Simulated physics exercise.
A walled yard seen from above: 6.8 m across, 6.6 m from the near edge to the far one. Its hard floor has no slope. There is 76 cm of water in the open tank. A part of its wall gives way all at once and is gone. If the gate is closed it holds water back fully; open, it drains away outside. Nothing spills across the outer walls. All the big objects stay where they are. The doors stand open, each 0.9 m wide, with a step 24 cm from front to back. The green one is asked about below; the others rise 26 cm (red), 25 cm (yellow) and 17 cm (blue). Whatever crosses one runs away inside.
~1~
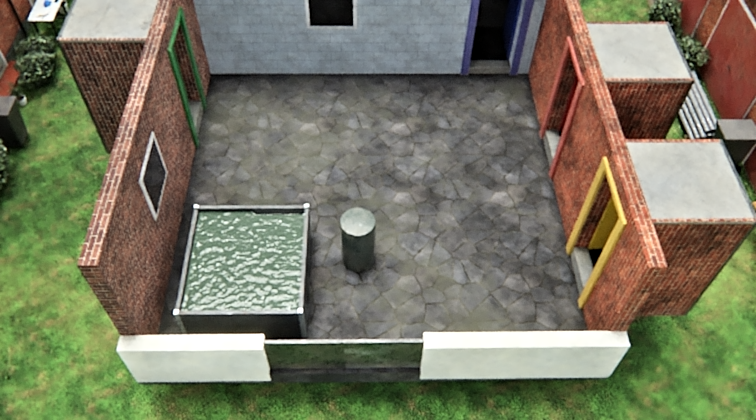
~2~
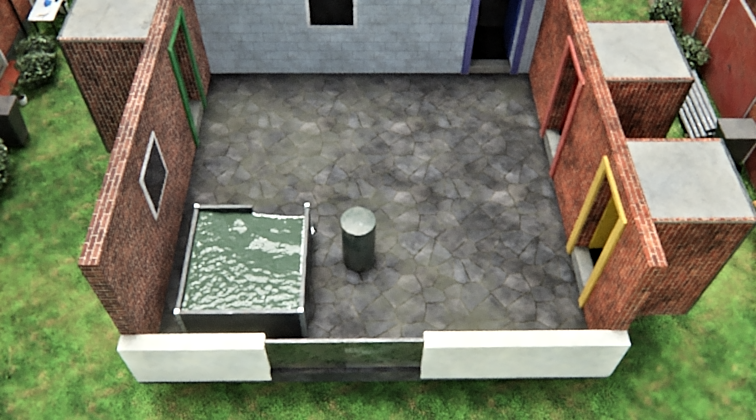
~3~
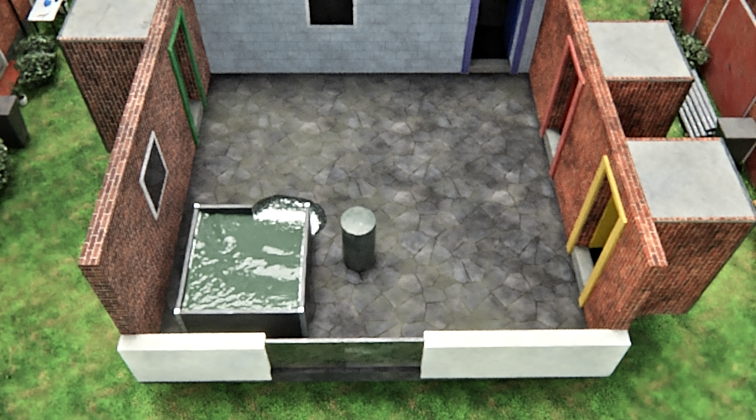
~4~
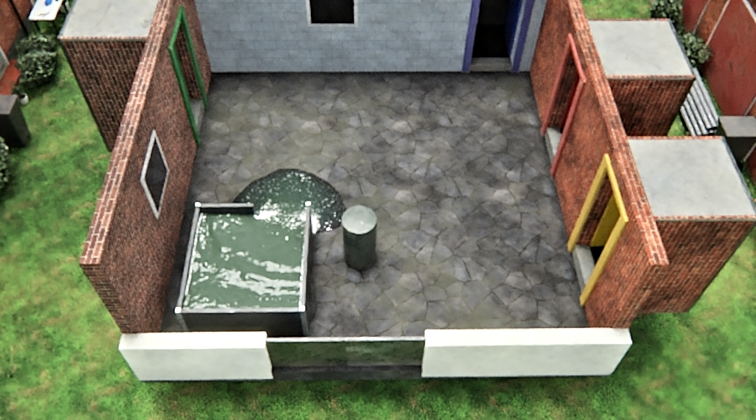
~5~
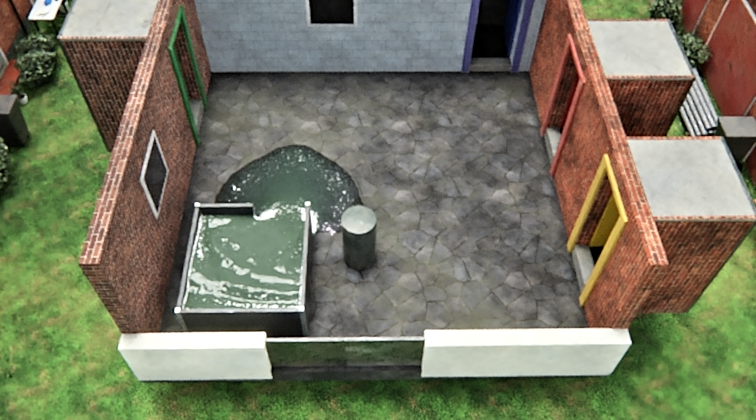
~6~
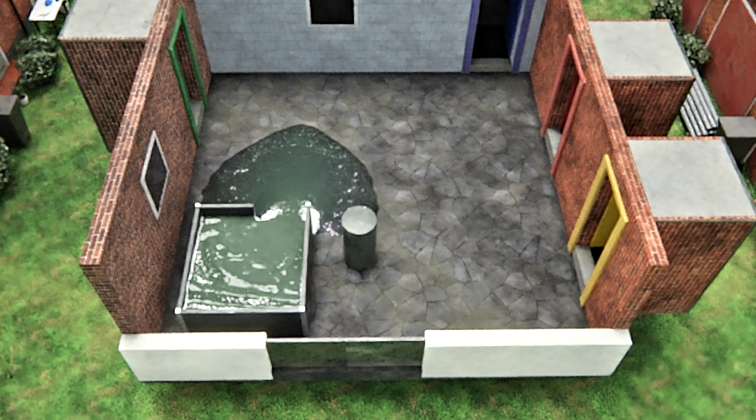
Green-tinted water in an open tank at the lower left of a walled yard starts rippling, then pours out through a gap on the far side and spreads across the stone floor in a widening, rounded pool behind a short cylinder.
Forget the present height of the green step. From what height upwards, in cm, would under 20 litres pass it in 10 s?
It would have to be roughly 10.5 cm high.
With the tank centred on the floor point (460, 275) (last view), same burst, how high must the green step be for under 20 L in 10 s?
About 10.5 cm.
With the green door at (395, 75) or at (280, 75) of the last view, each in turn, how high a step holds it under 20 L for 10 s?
Roughly 12.5 and 17 cm.
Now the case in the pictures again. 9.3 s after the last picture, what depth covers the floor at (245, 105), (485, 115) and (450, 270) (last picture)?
In that order: 8, 9 and 3 cm.
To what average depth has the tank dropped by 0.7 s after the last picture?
Some 52 cm.
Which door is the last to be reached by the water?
It is the yellow one.
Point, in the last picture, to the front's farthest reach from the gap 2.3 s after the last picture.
Around (524, 75).
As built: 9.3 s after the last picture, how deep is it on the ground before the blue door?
About 10.5 cm.
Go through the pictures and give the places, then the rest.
In the first picture, still water, 76 cm deep, in the open tank at (246, 259); the green door at (190, 88) is dry.
In the second picture, the gap is on the far side, the front 0.4 m out at a hidden place; the back of the open tank holds 76 cm.
In the third picture, water pours out on the far side and has run 0.8 m, to (272, 200); about 11 cm deep outside, 76 cm at the back.
In the fourth picture, the gap is on the far side, the front 1.4 m out at (279, 173); the back of the open tank holds 75 cm.
In the fifth picture, the front is at (297, 148), 2.1 m from the gap on the far side; 3.7 m2 of floor is wet, 68 cm left at the back.
In the sixth picture, water pours out on the far side and has run 2.6 m, to (299, 128); about 4 cm deep outside, 64 cm at the back; the green door at (191, 86), 3.3 m from the gap, is still 1.2 m from the nearest water.
Then, 0.7 s after the last picture water covers 35 % of the floor, deepest (37 cm) near (295, 225); 6 cm at the green door, 0 litres in over its 26 cm step.
Then, 2.3 s after the last picture water covers 50 % of the floor, deepest (25 cm) near (228, 81); 8 cm at the green door, 0 litres in over its 26 cm step.
Then, 9.3 s after the last picture water covers 95 % of the floor, deepest (12 cm) near (571, 333); 7 cm at the green door, 0 litres in over its 26 cm step.
At the green door as built, the water peaked near 15 cm, 3.1 s after the last picture.
With a step of 9.5 cm, 29 litres would have come in within the 10 s; with 13 cm, 5 litres. So under 20 litres takes about 10.5 cm.
